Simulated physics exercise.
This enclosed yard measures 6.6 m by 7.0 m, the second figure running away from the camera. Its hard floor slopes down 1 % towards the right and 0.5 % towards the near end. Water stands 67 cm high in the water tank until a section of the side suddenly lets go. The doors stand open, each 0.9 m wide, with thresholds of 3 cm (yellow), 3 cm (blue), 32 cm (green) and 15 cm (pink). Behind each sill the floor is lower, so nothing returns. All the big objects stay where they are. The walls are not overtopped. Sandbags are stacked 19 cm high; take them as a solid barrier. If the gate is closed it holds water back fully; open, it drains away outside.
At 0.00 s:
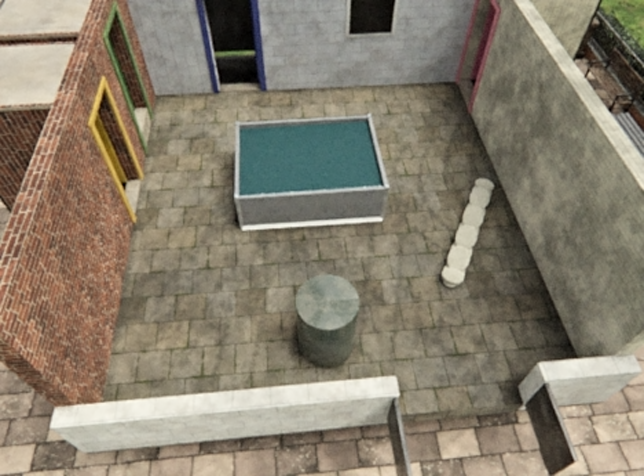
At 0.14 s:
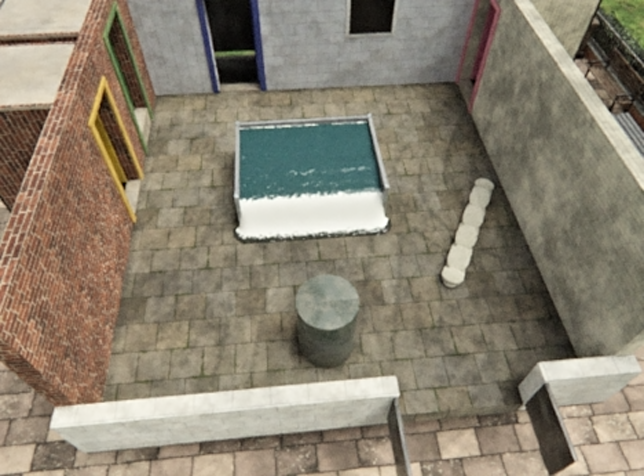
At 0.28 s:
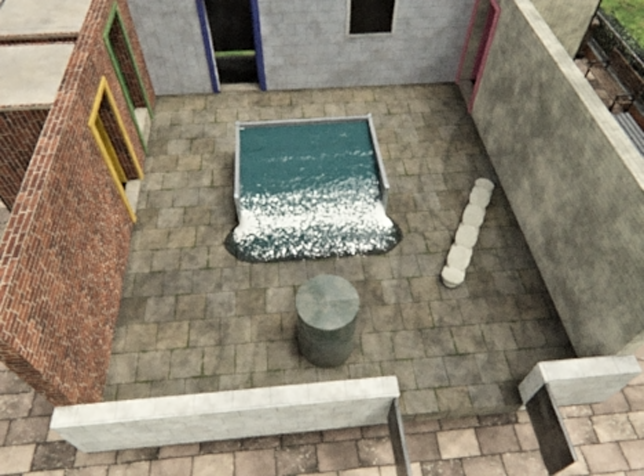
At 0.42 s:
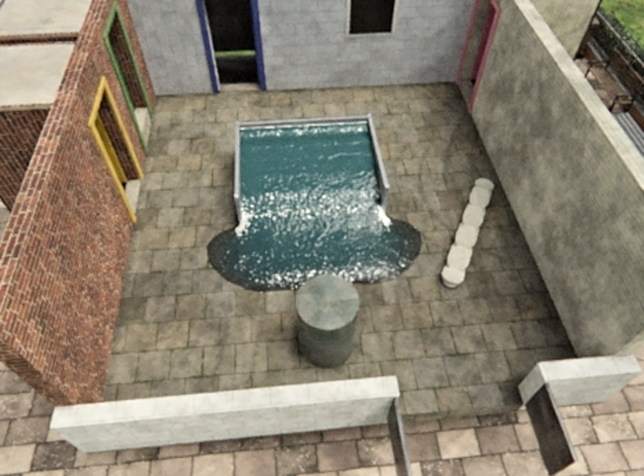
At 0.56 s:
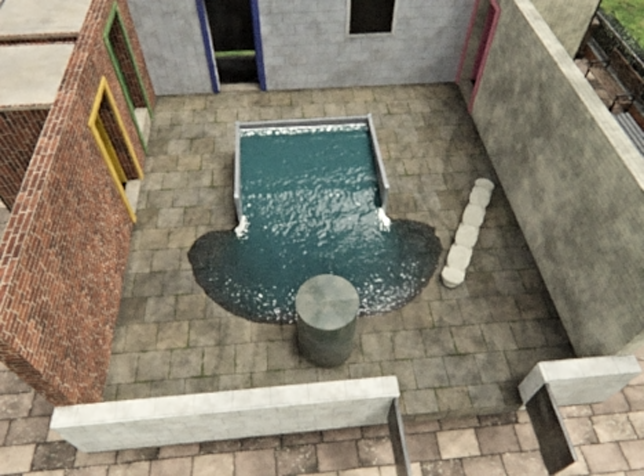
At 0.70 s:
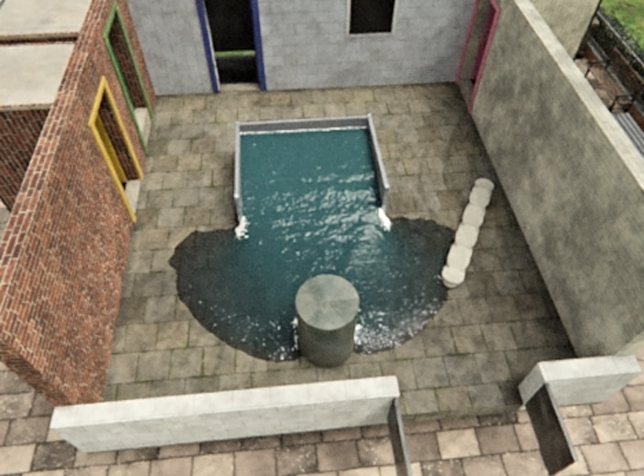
In a walled yard with a stone-tiled floor, a rectangular tank stands full of still, blue-green water behind a grey cylinder. Its near side opens and water pours out in a white, foaming rush, then fans across the tiles to both sides, surrounding the cylinder's base and touching the pale sandbags on the right.
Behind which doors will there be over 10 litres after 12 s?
Within that time: At the yellow door it keeps below the limit; at the blue door it goes over the limit; at the green door it does not reach the limit; at the pink door it keeps below the limit.
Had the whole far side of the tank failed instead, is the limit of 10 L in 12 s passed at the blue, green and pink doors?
Then: Blue past it, green below, pink past it.
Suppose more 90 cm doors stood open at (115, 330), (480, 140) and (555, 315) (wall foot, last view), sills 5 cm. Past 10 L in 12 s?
In that order: Past it, under, past it.
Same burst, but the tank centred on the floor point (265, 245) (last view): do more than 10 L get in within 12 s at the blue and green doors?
Then: Blue over, green below.
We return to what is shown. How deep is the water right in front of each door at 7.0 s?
Depths in cm: Yellow 3, blue 8, green 2, pink 3.
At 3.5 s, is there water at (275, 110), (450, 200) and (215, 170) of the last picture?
In that order: Dry, wet, still dry.
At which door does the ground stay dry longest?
The pink one.
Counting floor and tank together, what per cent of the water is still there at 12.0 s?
Some 60 per cent remains.
After 1.4 s water covers 35 % of the floor and is deepest (44 cm) near (324, 308); yellow door not reached, blue door not reached, green door not reached, pink door not reached.
After 2.2 s water covers 40 % of the floor and is deepest (50 cm) near (100, 424); yellow door not reached, blue door not reached, green door not reached, pink door not reached.
After 3.5 s water covers 45 % of the floor and is deepest (25 cm) near (100, 424); yellow door not reached, blue door not reached, green door not reached, pink door not reached.
After 7.0 s water covers 80 % of the floor and is deepest (16 cm) near (519, 237); yellow door 3 cm at the sill, 1 L in, blue door 8 cm at the sill, 33 L in, green door 2 cm at the sill, 0 L in, pink door 3 cm at the sill, 0 L in.
After 12.0 s water covers 95 % of the floor and is deepest (10 cm) near (474, 132); yellow door 4 cm at the sill, 2 L in, blue door 3 cm at the sill, 65 L in, green door 3 cm at the sill, 0 L in, pink door 7 cm at the sill, 0 L in.
